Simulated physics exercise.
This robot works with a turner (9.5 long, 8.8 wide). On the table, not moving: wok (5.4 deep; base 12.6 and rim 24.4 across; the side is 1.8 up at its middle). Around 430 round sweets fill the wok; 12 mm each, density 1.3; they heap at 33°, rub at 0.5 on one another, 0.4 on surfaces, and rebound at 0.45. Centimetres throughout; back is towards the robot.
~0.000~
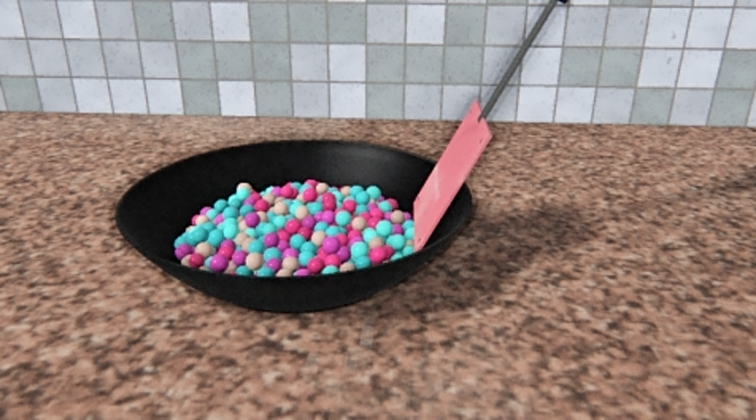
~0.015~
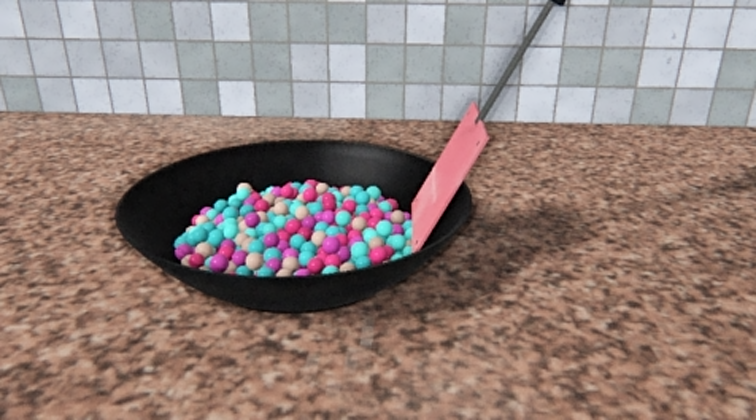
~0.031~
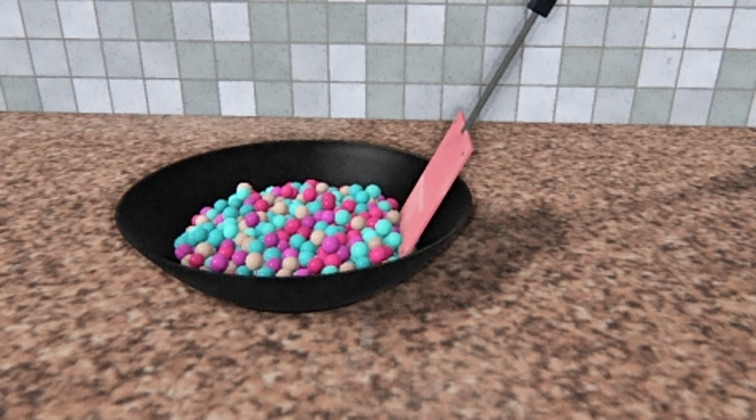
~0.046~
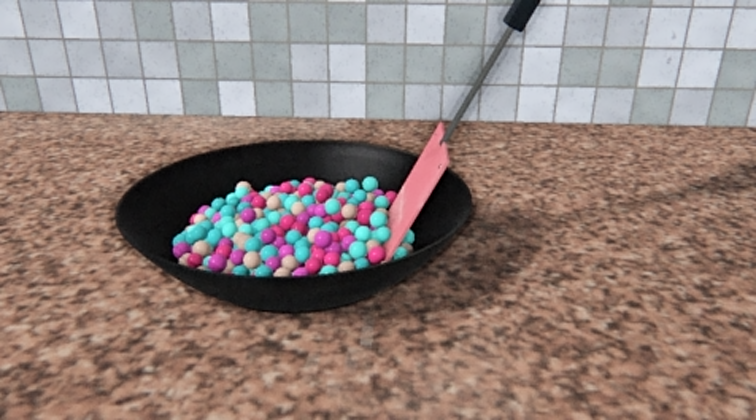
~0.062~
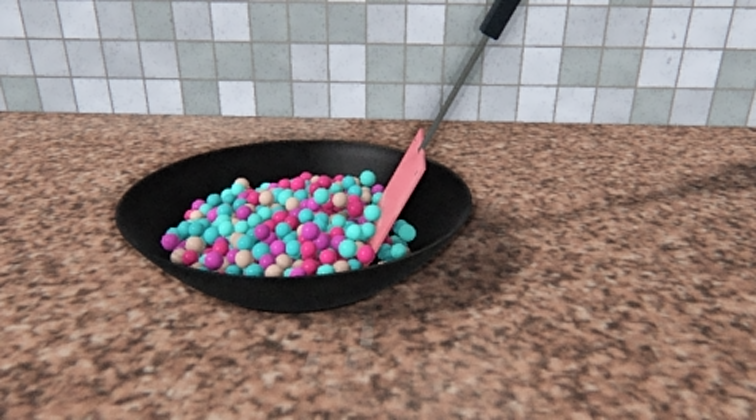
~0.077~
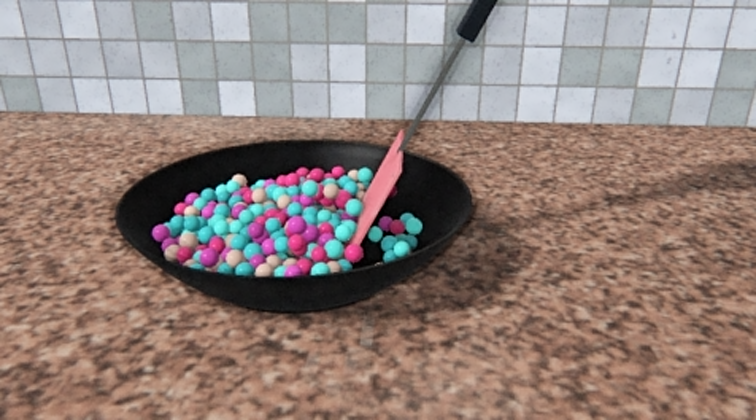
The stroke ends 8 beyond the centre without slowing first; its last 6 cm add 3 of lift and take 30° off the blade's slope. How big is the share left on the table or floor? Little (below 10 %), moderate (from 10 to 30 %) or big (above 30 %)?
Share on the table or floor: Big (above 30 %).
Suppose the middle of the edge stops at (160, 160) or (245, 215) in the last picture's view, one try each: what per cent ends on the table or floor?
About 50 and 5 per cent.
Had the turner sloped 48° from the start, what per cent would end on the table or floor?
In that case some 40 per cent.
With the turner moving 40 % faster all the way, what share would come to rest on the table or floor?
In that case some 45 per cent.
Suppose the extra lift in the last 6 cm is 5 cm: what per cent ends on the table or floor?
About 35 per cent.
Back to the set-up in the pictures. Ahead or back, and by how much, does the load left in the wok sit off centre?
Roughly 2.5 cm ahead.
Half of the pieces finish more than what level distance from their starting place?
Some 5 cm.
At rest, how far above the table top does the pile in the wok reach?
Some 5.0 cm.
After 0.11 s, sloping 63°, highest piece 7 above the table; 434 in the wok.
After 0.15 s, sloping 52°, highest piece 7 above the table; 434 in the wok.
After 0.37 s, sloping 33°, highest piece 10 above the table; 261 in the wok, 100 on the table or floor, 73 on the blade or in flight.
After 1.42 s, sloping 33°, highest piece 5 above the table; 261 in the wok, 173 on the table or floor.
At rest, 261 in the wok, 173 on the table or floor. That is 40 % on the table or floor.
